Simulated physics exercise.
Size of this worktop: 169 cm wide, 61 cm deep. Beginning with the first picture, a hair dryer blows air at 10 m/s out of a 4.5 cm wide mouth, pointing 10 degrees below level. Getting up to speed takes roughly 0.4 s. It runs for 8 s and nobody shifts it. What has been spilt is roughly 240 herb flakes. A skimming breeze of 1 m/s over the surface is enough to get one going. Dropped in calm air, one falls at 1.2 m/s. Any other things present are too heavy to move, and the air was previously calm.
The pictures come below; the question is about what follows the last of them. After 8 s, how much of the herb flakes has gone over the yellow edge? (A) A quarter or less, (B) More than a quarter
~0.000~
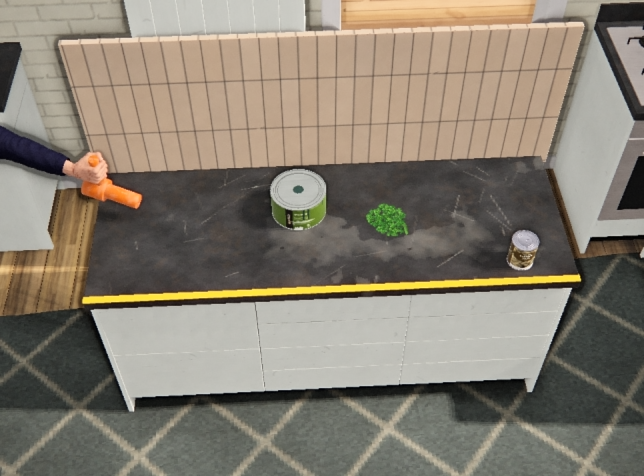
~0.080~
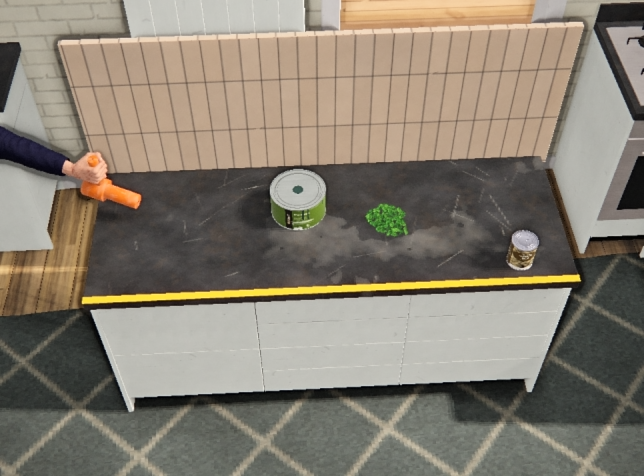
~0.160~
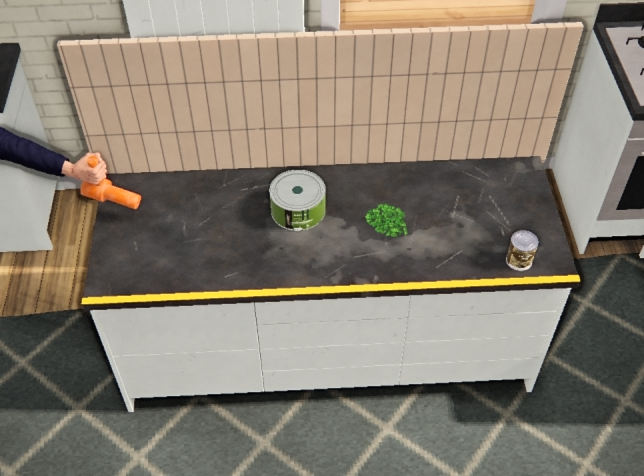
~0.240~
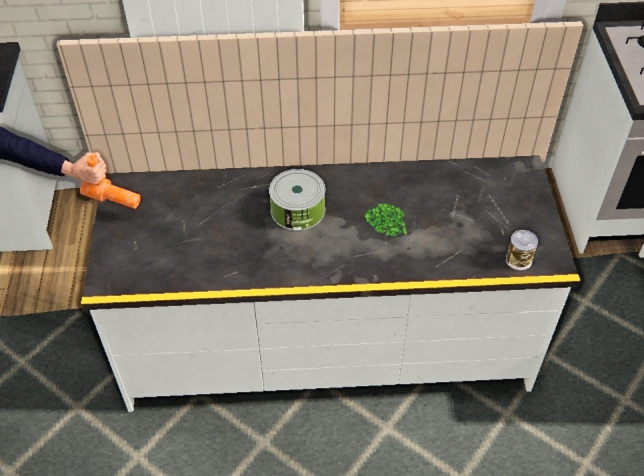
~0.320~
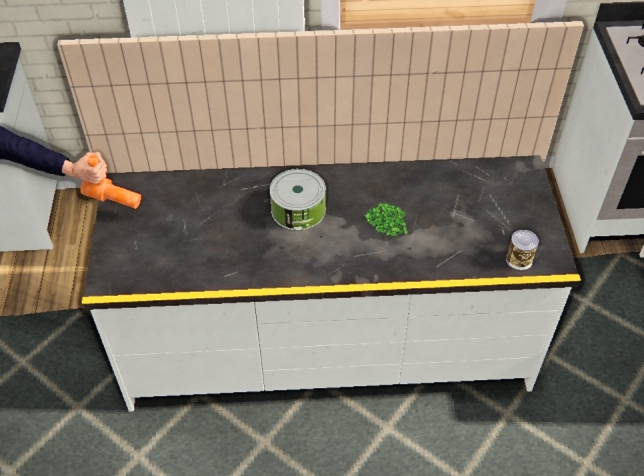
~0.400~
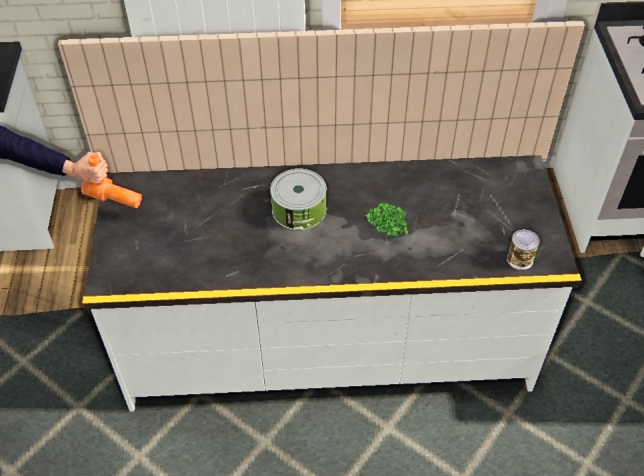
A, A quarter or less.
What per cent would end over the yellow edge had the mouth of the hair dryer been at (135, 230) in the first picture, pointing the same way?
Around 0 per cent would end up there.
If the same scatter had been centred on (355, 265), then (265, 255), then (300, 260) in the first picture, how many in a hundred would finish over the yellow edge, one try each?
Roughly 80 %, then 90 %, then 90 %.
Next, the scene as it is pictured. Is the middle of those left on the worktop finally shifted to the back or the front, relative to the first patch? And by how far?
Toward the rear, roughly 5 cm.
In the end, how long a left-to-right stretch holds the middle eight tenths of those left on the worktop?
Spread, left to right: Approx. 50 cm.
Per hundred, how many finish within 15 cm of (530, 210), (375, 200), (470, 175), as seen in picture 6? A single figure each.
Taking the spots one by one, around 10 %, 40 % and 15 %.
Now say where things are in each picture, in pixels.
The middle of the herb flakes is near (388, 220), none has stirred yet and the mouth of the hair dryer is at (139, 202), in the first picture.
The middle of the herb flakes is near (388, 220), none has stirred yet and the yellow edge is centred on (334, 292), in the second picture.
The middle of the herb flakes is near (387, 220), none has stirred yet, the top of a large tin is at (298, 190) and the top of a tin is at (525, 241), in the third picture.
The middle of the herb flakes is near (387, 219) and none has stirred yet, in the fourth picture.
The middle of the herb flakes is near (388, 219) and none has stirred yet, in the fifth picture.
The middle of the herb flakes is near (388, 219) and none has stirred yet, in the sixth picture.
After 1.6 s, 95 % are on the move or not yet settled, 1 % are over the yellow edge; the middle of those still in play is near (400, 216).
After 2.6 s, 82 % are on the move or not yet settled, 1 % are over the yellow edge; the middle of those still in play is near (402, 210).
After 4.4 s, 69 % are on the move or not yet settled, 1 % are over the yellow edge; the middle of those still in play is near (412, 206).
After 8.0 s, at the end, 1 % are over the yellow edge; the middle of those still in play is near (414, 206).
